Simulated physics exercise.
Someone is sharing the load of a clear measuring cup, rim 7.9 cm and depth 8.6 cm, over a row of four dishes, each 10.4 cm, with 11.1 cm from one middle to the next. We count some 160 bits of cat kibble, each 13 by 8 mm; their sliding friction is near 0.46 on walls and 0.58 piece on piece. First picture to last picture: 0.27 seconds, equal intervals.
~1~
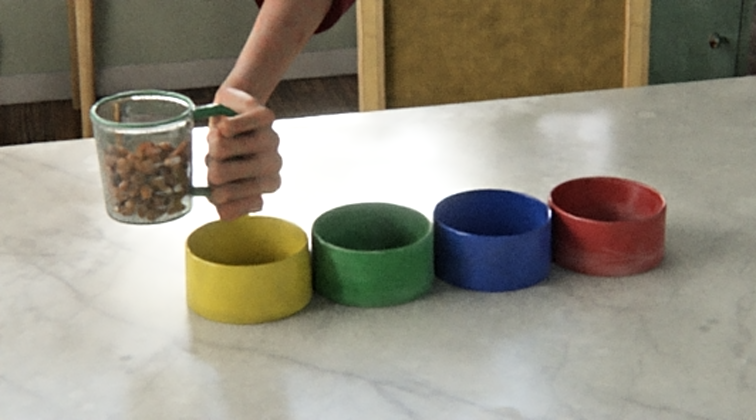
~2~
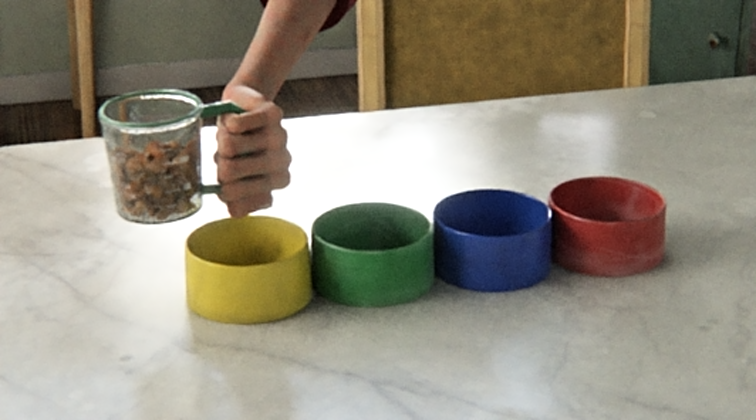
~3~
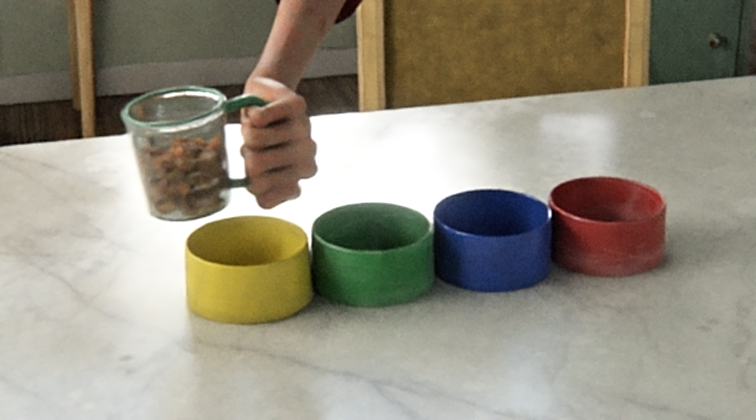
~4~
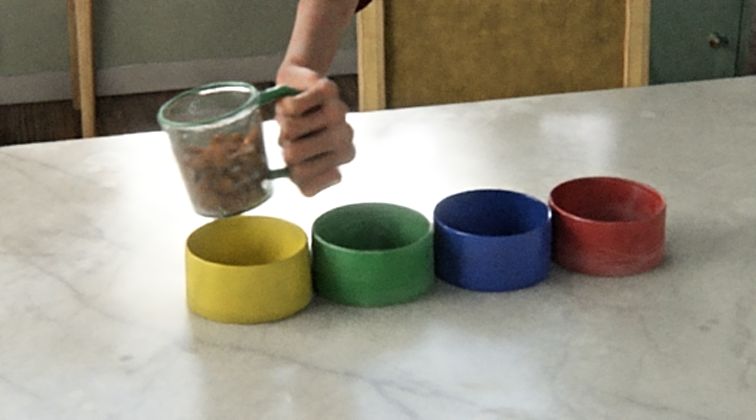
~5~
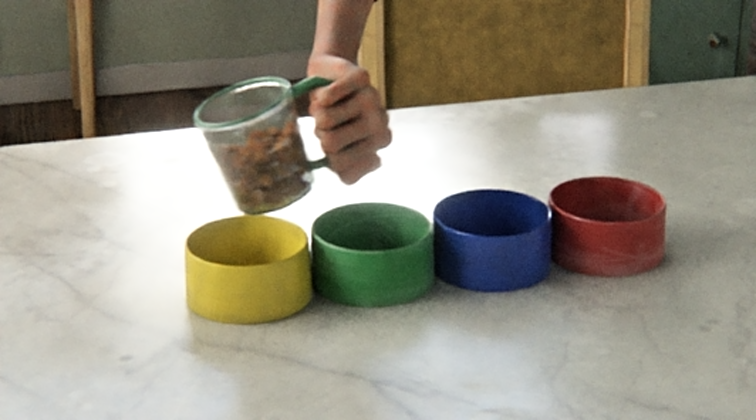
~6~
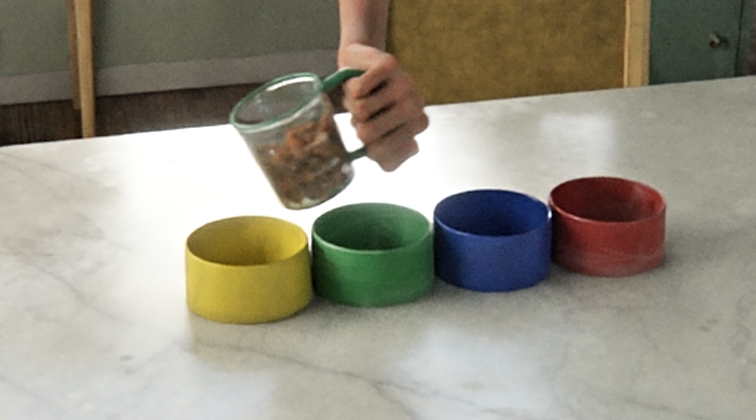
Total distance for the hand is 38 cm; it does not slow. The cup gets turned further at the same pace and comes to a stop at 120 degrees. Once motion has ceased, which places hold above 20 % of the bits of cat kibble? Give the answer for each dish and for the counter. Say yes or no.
Red dish: No, blue dish: Yes, green dish: No, yellow dish: No, counter: No.
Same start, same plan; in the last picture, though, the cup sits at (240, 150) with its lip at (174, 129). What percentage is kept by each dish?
Red: 0 / blue: 100 / green: 0 / yellow: 0.
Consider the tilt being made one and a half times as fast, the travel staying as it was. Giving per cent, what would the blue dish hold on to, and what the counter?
Blue 100, counter 0.
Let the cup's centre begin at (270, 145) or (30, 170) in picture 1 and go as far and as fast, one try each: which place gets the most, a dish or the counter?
Red, then green.
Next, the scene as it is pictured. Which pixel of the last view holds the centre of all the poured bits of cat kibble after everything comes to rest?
Approximately (500, 243) in the last picture.
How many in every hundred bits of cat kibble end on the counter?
Estimate: Close to 0 %.
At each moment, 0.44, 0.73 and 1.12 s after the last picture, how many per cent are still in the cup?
In order, near 100 %, 95 % and 25 %.
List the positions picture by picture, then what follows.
Cup at (146, 159), tilt 0 degrees, lip at (93, 114), moved 0.0 cm; middle of the pieces at (151, 175); yellow dish at (247, 241); green dish at (372, 226); blue dish at (492, 213); red dish at (607, 200), in the first picture.
Cup at (156, 158), tilt 1 degrees, lip at (101, 114), moved 0.7 cm; middle of the pieces at (159, 174), in the second picture.
Cup at (182, 155), tilt 5 degrees, lip at (125, 115), moved 2.9 cm; middle of the pieces at (187, 172), in the third picture.
Cup at (221, 152), tilt 11 degrees, lip at (161, 117), moved 6.1 cm; middle of the pieces at (227, 167), in the fourth picture.
Cup at (259, 148), tilt 17 degrees, lip at (197, 120), moved 9.3 cm; middle of the pieces at (267, 162), in the fifth picture.
Cup at (297, 144), tilt 23 degrees, lip at (233, 123), moved 12.6 cm; middle of the pieces at (306, 157); yellow dish at (247, 241); green dish at (372, 226); blue dish at (492, 213); red dish at (607, 200), in the sixth picture.
Then, 0.44 s after the last picture, tilt 70 degrees; cup holds 100 %.
Then, 0.73 s after the last picture, tilt 101 degrees; cup holds 95 %.
Then, 1.12 s after the last picture, tilt 120 degrees; cup holds 25 %, blue 75 %.
In the end, red 0 %, blue 100 %, green 0 %, yellow 0 %, counter 0 %.
